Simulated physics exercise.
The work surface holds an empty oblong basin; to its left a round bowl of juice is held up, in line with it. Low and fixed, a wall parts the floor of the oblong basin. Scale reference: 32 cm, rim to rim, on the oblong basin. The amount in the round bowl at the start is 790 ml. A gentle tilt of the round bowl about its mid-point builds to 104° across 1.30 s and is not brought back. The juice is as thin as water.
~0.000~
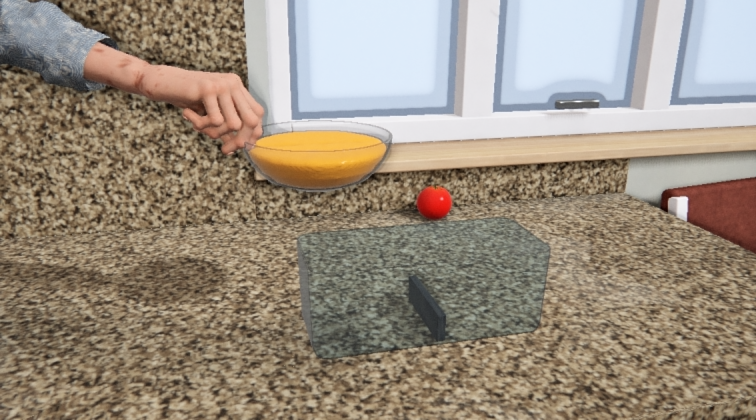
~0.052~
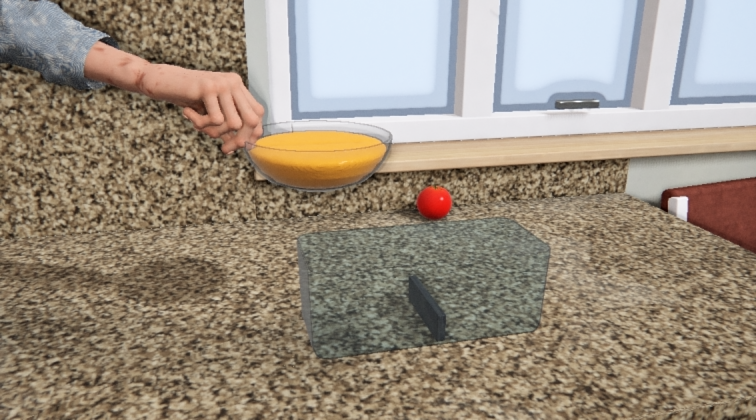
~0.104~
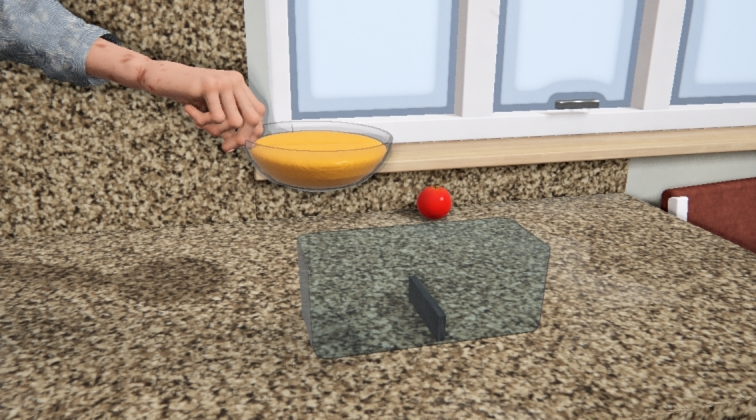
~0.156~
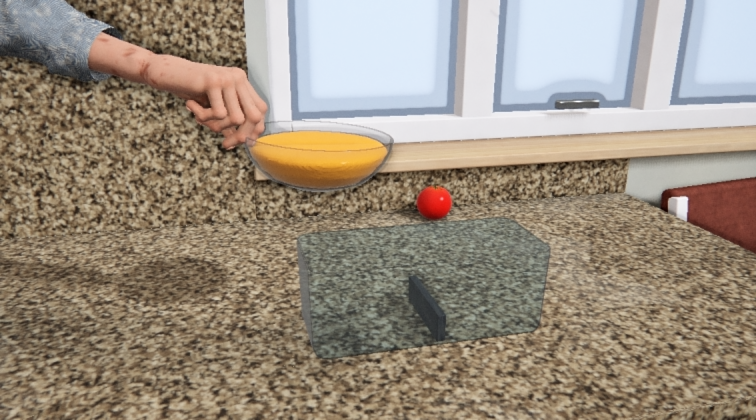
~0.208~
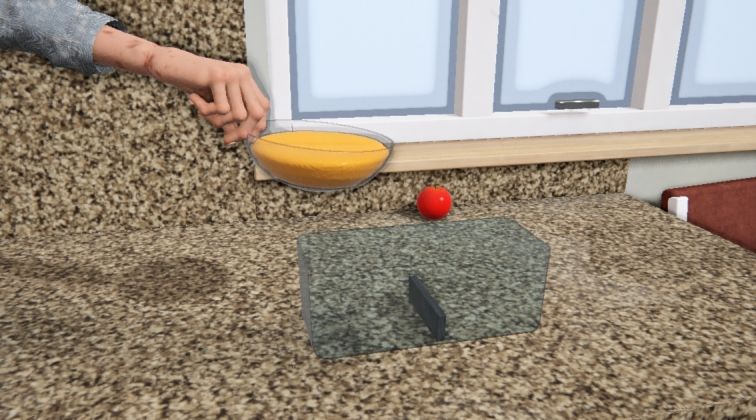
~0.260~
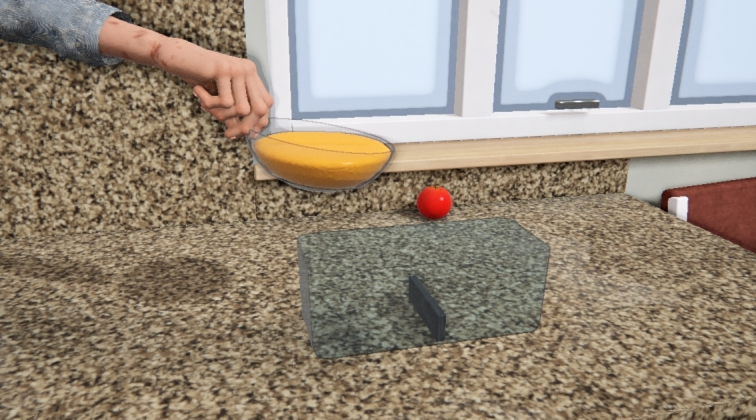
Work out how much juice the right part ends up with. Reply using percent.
I would put it at 55 per cent.
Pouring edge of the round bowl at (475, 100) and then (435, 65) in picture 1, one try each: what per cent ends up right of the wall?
Respectively 65 and 85 %.
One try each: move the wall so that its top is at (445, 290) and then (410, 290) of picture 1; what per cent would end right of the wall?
Respectively close to 15 and 70 %.
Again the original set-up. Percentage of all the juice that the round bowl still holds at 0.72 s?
I'd put it near 32 percent.
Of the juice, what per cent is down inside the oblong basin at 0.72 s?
Around 34 percent.
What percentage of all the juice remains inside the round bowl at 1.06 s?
What remains is about 0 percent of it all.
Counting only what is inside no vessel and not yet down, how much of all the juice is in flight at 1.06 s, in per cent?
Airborne fraction: Approx. 2 %.
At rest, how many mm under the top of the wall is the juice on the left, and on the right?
Roughly 22 mm on the left side and roughly 16 mm on the right.
Then, 0.72 s in, the tilt is 61° and 31 per cent is still to pour, 7 is left of the wall and 27 right of it.
Then, 1.06 s in, the tilt is 96° and 0 per cent is still to pour, 43 is left of the wall and 54 right of it.
Then, 1.41 s in, the tilt is 104° and 0 per cent is still to pour, 44 is left of the wall and 55 right of it.
Then, 1.80 s in, the tilt is 104° and 0 per cent is still to pour, 44 is left of the wall and 55 right of it.
Finally, 44 per cent lies left of the wall, 55 right of it and 2 outside.
